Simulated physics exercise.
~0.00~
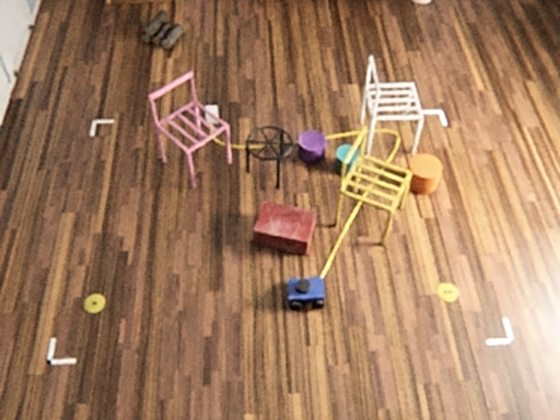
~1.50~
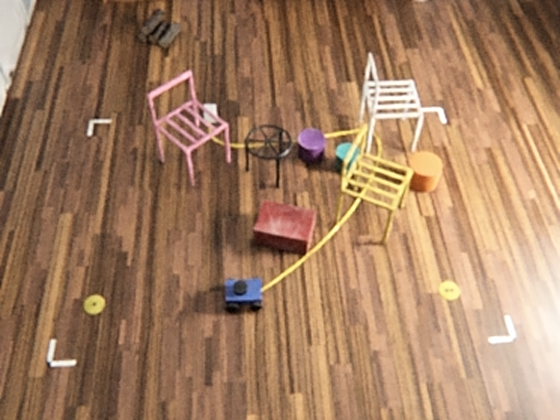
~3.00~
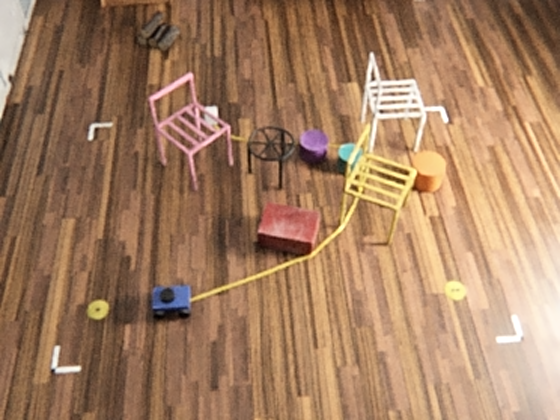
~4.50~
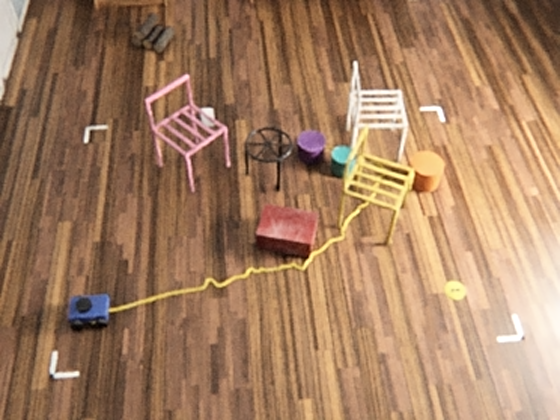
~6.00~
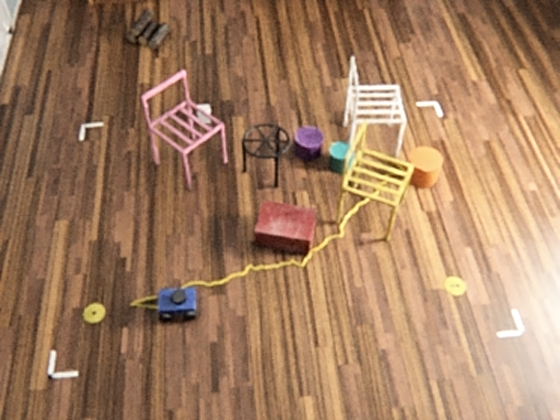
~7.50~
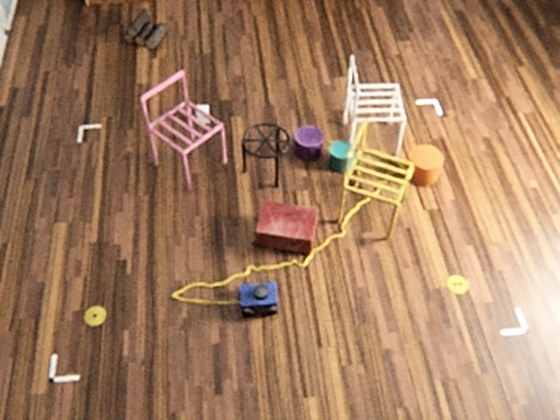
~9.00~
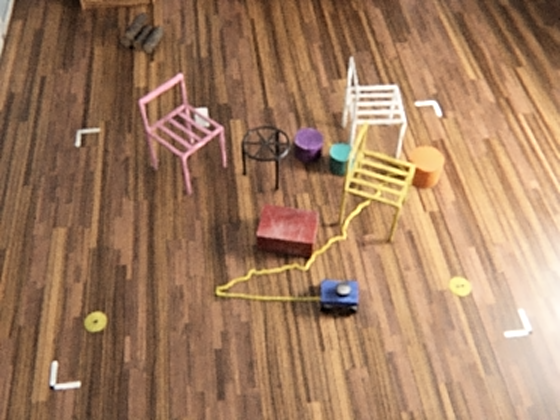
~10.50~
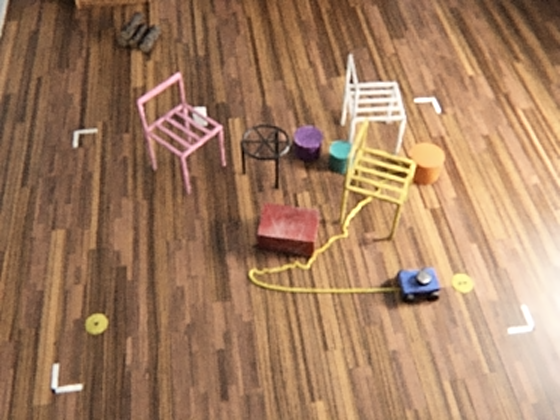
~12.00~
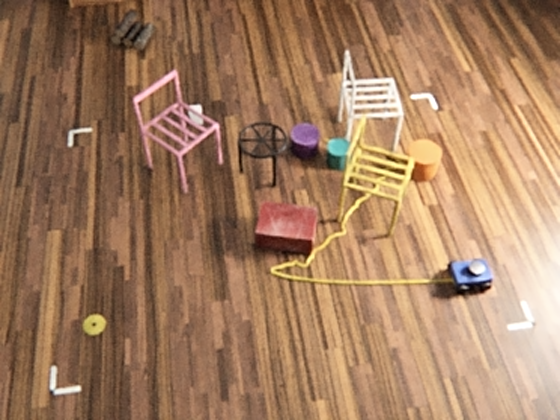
At first, a small blue cart sits near a red crate on a wooden floor, with a yellow lead running behind it among chairs, a black stool and colourful tubs. The cart rolls left, drawing the lead out past the crate and under the yellow chair. As it nears the yellow mark on the left, the white chair shifts slightly and the lead's far end comes free, then goes slack and wavy. The cart turns back and rolls right, trailing the lead in a loop. It ends beyond the right mark, the crate and other furniture still upright.
